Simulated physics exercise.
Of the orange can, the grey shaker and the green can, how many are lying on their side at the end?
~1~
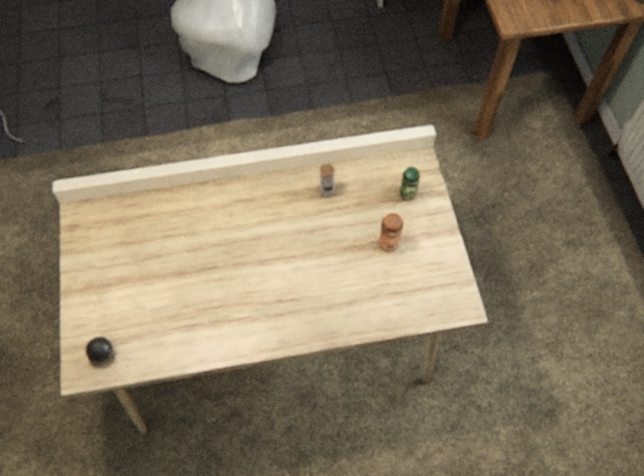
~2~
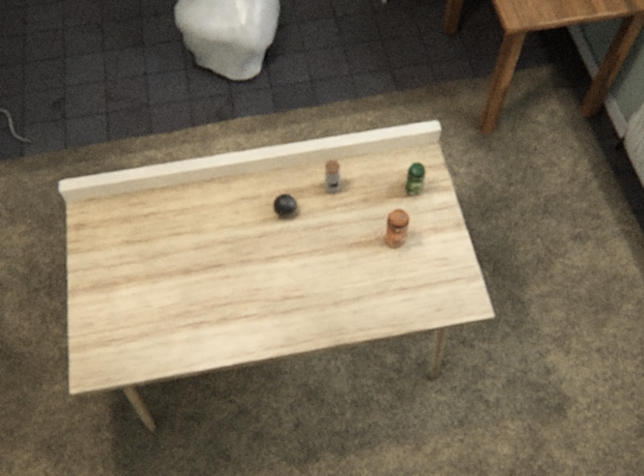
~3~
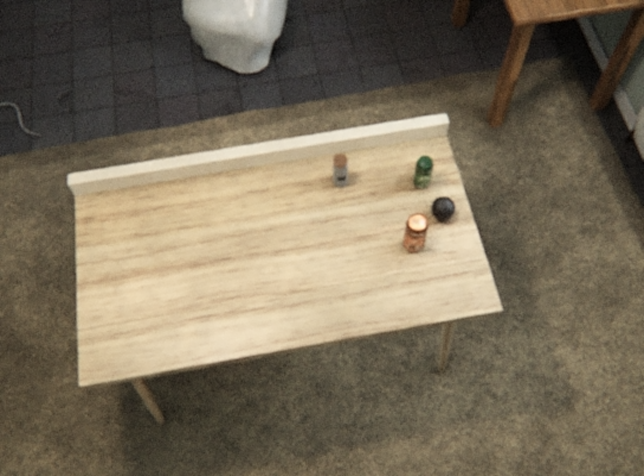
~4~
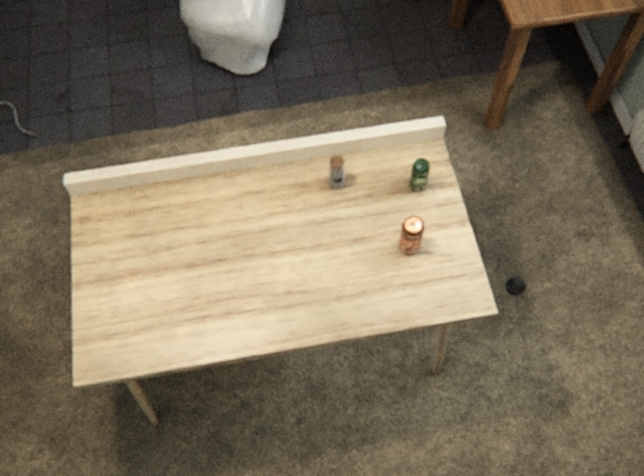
None of them are lying on their side at the end. The orange can, the grey shaker and the green can are all still upright on the table.
